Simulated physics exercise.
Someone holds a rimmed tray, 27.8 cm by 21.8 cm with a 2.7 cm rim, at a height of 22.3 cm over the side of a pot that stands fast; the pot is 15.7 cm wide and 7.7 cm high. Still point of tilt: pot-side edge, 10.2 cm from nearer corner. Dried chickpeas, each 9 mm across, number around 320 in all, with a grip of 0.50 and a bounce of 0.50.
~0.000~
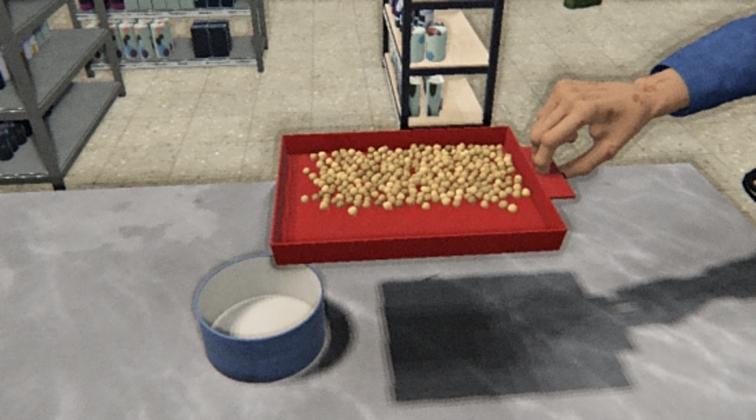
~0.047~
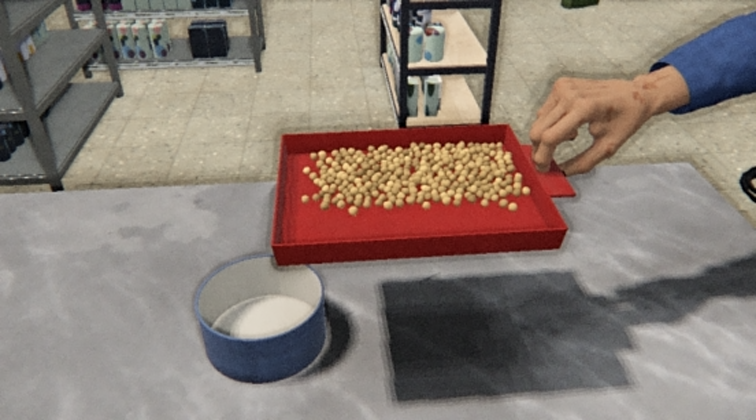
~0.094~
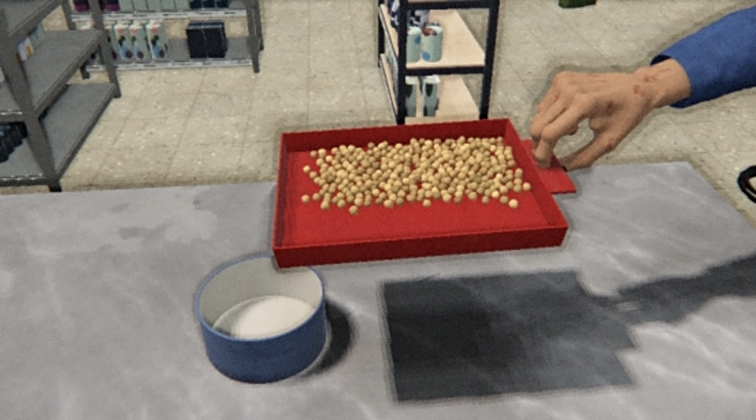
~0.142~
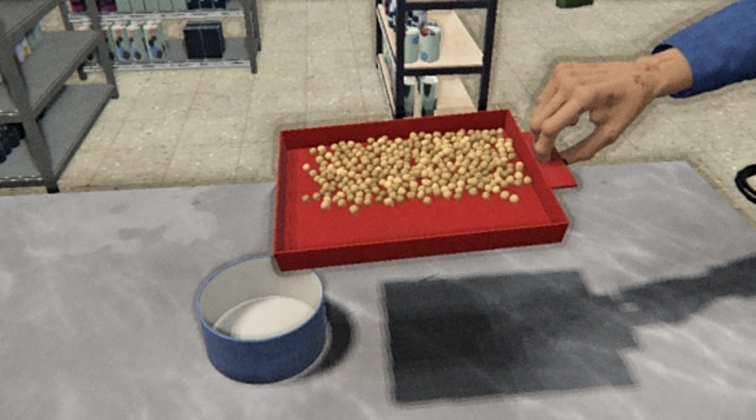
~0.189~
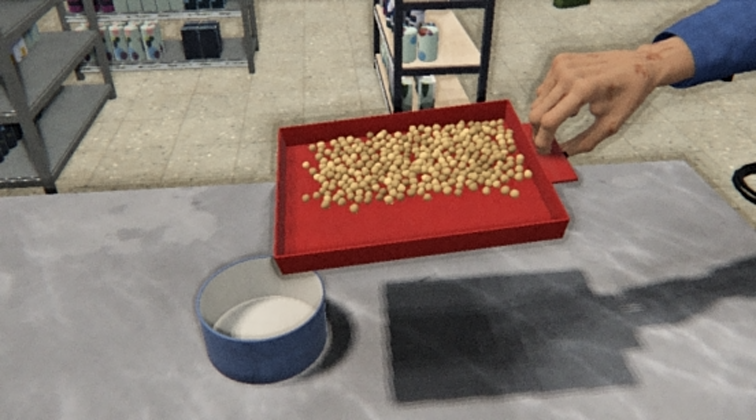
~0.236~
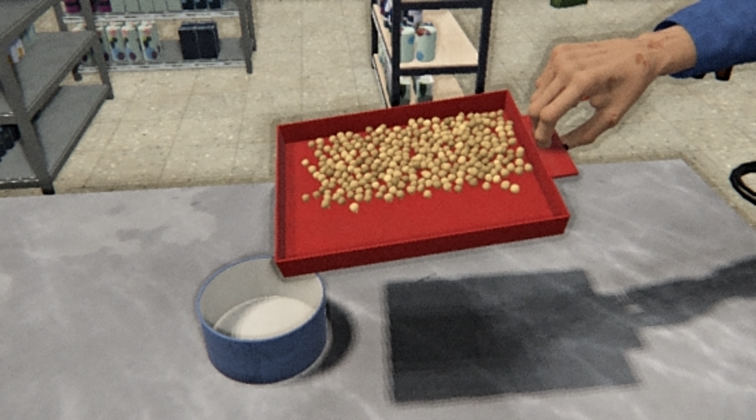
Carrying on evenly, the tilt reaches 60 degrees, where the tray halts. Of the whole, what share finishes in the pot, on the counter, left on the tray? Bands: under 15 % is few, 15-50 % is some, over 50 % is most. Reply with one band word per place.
Pot few, counter few, tray most.
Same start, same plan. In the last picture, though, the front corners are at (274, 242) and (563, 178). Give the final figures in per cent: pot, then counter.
Pot 0, counter 0.
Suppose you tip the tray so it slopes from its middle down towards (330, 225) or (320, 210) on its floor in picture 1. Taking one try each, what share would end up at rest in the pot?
Near 0 and 0 per cent, in that order.
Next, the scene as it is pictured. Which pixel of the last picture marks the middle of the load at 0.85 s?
By then the middle of the load sits around (355, 220).
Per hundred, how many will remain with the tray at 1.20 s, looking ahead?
Estimate: Near 95 in a hundred.
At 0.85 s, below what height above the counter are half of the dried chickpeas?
Some 24 cm above the counter.
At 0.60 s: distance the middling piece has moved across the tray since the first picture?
It has moved some 5 cm from its start.
After 0.60 s, tilt 35 degrees; the tray holds 100 %, the pot 0 %.
After 0.85 s, tilt 51 degrees; the tray holds 100 %, the pot 0 %.
After 1.20 s, tilt 60 degrees; the tray holds 95 %, the pot 0 %.
By 1.8 s all is still; pot 0 %, counter 5 %, tray 95 %.
